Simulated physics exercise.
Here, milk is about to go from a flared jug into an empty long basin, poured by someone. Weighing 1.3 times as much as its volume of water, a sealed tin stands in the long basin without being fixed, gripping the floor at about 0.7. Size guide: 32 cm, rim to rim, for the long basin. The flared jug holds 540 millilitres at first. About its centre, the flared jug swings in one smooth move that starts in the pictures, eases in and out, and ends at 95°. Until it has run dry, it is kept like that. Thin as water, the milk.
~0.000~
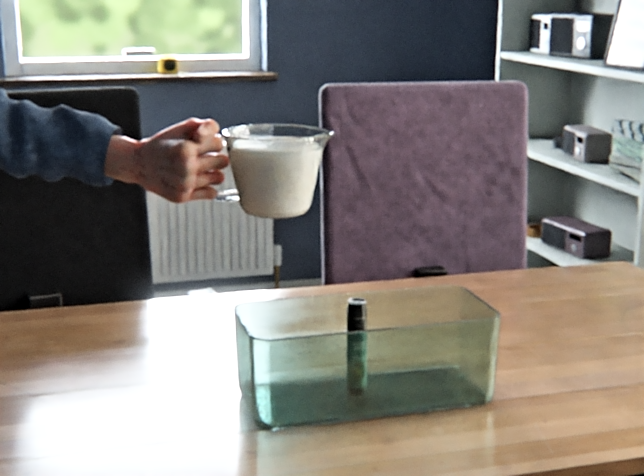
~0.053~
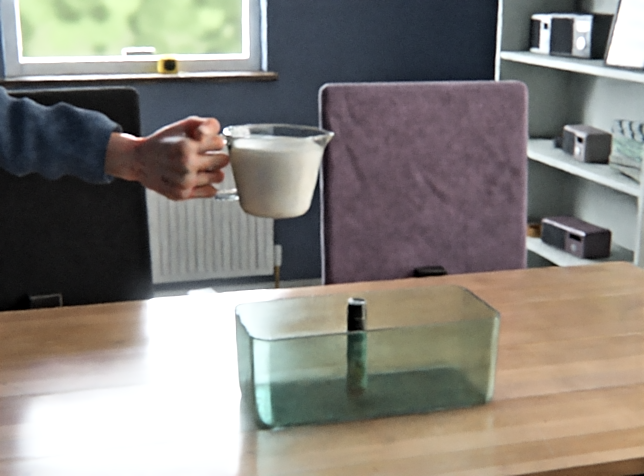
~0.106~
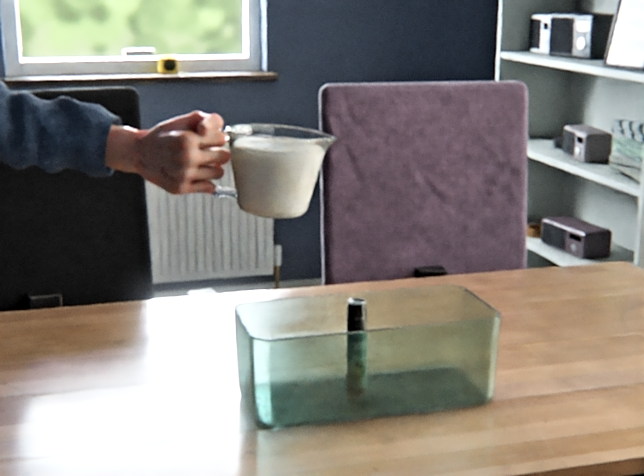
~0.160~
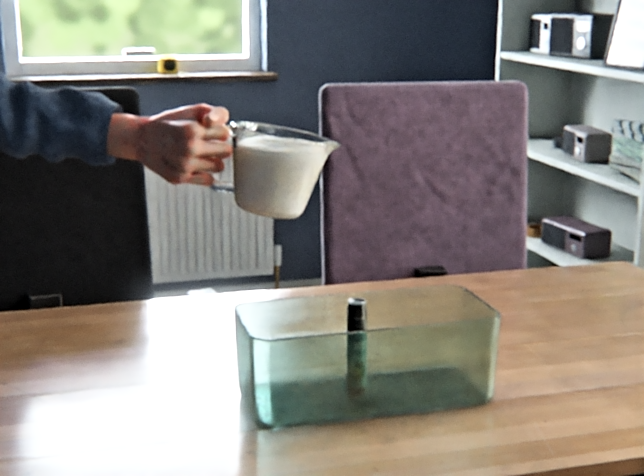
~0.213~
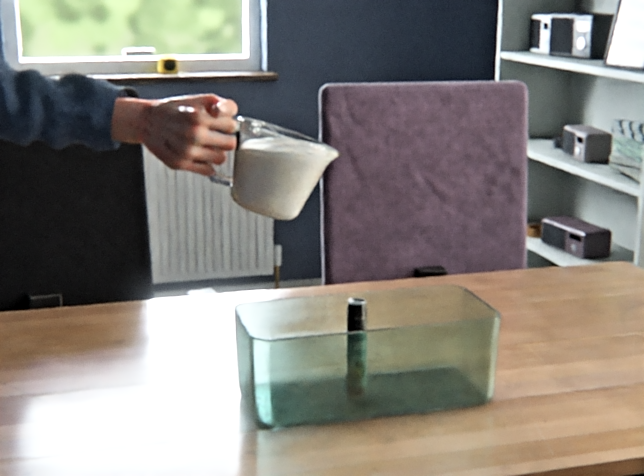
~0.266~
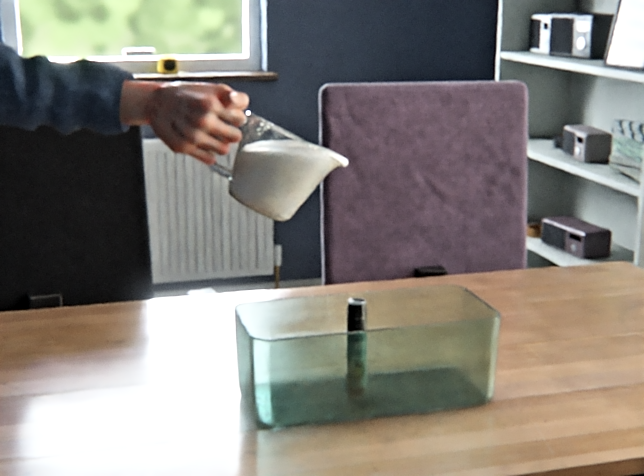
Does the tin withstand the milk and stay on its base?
Yes, it is still on its base.
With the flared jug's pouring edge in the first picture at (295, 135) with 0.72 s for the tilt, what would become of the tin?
It tumbles.
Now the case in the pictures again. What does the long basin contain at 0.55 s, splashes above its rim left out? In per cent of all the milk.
About 18 per cent.
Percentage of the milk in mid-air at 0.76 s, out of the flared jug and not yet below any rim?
20 per cent, roughly.
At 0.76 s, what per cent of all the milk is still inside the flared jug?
Near 8 in a hundred.
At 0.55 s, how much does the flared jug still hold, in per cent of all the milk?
I'd estimate some 46 % remains.
After 0.55 s the tilt is 83° and 46 per cent is still to pour; the tin stands where it began.
After 0.76 s the tilt is 95° and 8 per cent is still to pour; the tin stands where it began.
After 0.98 s the tilt is 95° and 1 per cent is still to pour; the tin stands where it began.
After 1.22 s the tilt is 95° and 0 per cent is still to pour; the tin stands where it began.
In the end the tin stands where it began.
